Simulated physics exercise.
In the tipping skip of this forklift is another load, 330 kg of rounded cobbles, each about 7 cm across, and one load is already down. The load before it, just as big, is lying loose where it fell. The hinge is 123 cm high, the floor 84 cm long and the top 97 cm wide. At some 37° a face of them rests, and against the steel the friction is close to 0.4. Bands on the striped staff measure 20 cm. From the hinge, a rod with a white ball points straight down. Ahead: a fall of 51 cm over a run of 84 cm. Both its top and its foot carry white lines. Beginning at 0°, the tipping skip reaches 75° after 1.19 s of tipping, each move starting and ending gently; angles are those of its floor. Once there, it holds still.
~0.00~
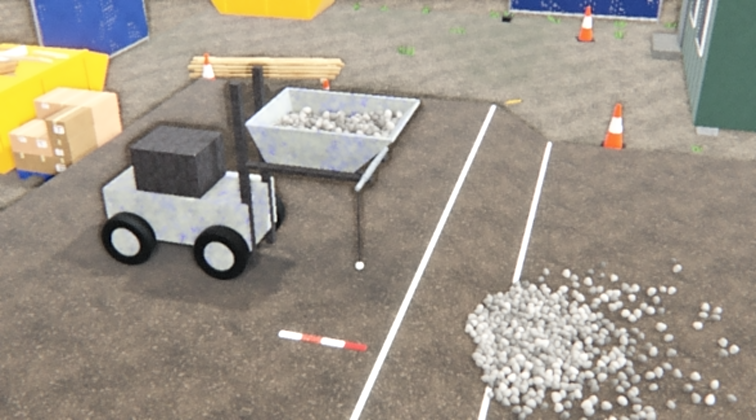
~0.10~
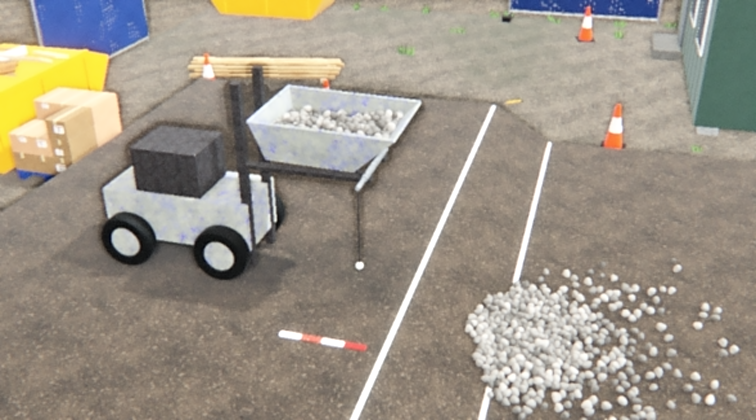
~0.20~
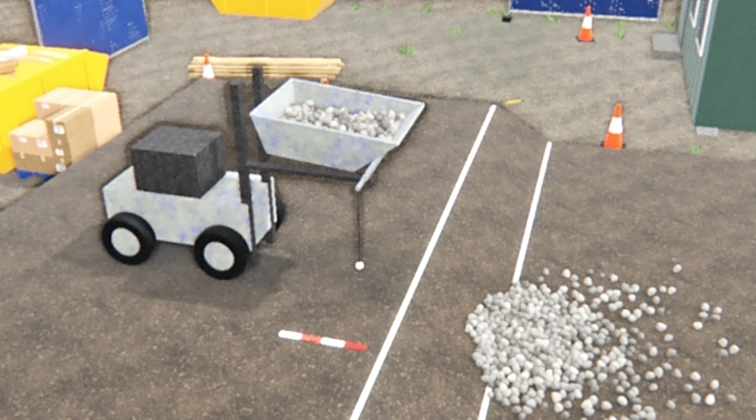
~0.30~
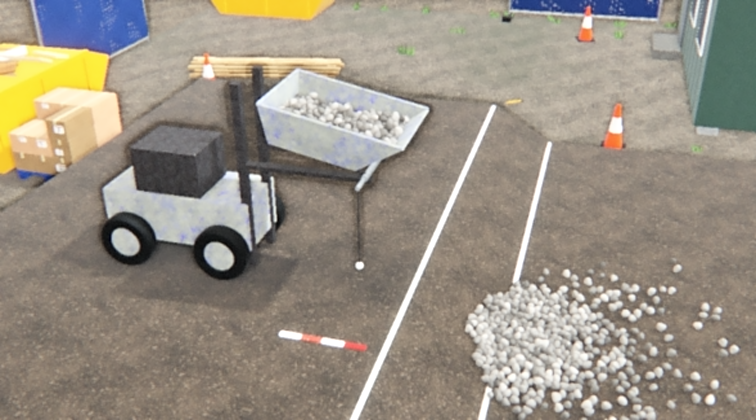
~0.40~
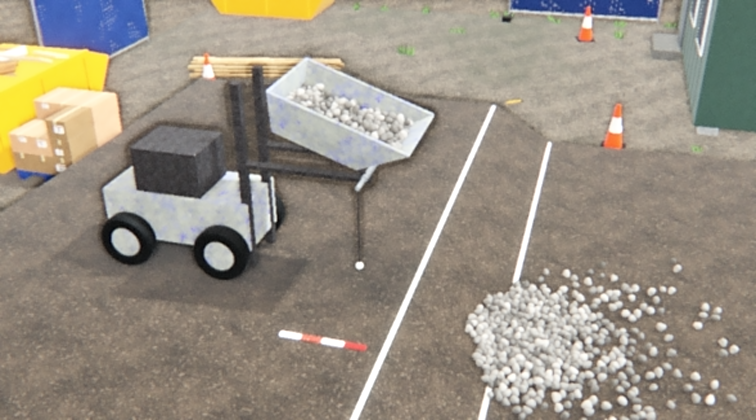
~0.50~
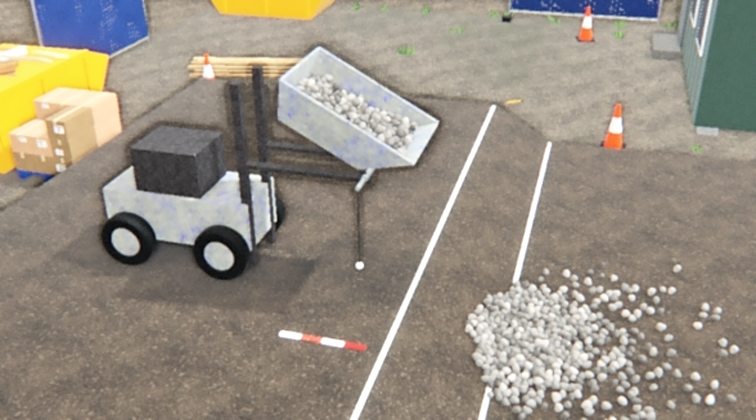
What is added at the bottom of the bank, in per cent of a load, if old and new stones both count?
I would say 77 in every hundred.
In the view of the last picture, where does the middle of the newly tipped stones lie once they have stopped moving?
Near (519, 328).
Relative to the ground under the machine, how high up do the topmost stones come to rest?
18 cm below that level.
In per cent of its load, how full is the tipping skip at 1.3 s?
Close to 65 per cent of the load.
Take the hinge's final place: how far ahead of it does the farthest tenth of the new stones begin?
About 210 centimetres ahead of it.
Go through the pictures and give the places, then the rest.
In the first frame, the tipping skip is at 0°, its lip at (392, 140); the top of the load is at (383, 122). The earlier load is highest near (474, 321), 31 cm below ground level, 11 % on the top or the slope, 86 % at the foot of the bank.
In the second frame, the tipping skip is at 2°, its lip at (394, 141); the top of the load is at (366, 119); the stones move at 0.3 m/s on average.
The third frame shows lip at (397, 144), floor tilted 6°, highest stones at (326, 113); the stones move at 0.5 m/s on average.
In the fourth frame, the tipping skip is at 12°, its lip at (403, 149); the top of the load is at (306, 103); the stones move at 0.7 m/s on average.
The fifth frame shows lip at (408, 156), floor tilted 20°, highest stones at (304, 92); the stones move at 0.8 m/s on average.
In the sixth frame, the tipping skip is at 29°, its lip at (413, 164); the top of the load is at (312, 82); the stones move at 0.8 m/s on average.
After 0.9 s the floor is at 63°; in per cent of one load, 100 in the tipping skip, 11 on the top or the slope, 86 at the foot of the bank; the foremost stones are at (722, 349).
After 1.3 s the floor is at 75°; in per cent of one load, 63 in the tipping skip, 48 on the top or the slope, 86 at the foot of the bank; the foremost stones are at (722, 349).
After 1.6 s the floor is at 75°; in per cent of one load, 12 in the tipping skip, 60 on the top or the slope, 125 at the foot of the bank; the foremost stones are at (722, 349).
After 4.1 s the floor is at 75°; in per cent of one load, 0 in the tipping skip, 34 on the top or the slope, 163 at the foot of the bank; the foremost stones are at (722, 349). Net gain at the foot of the bank, 77.
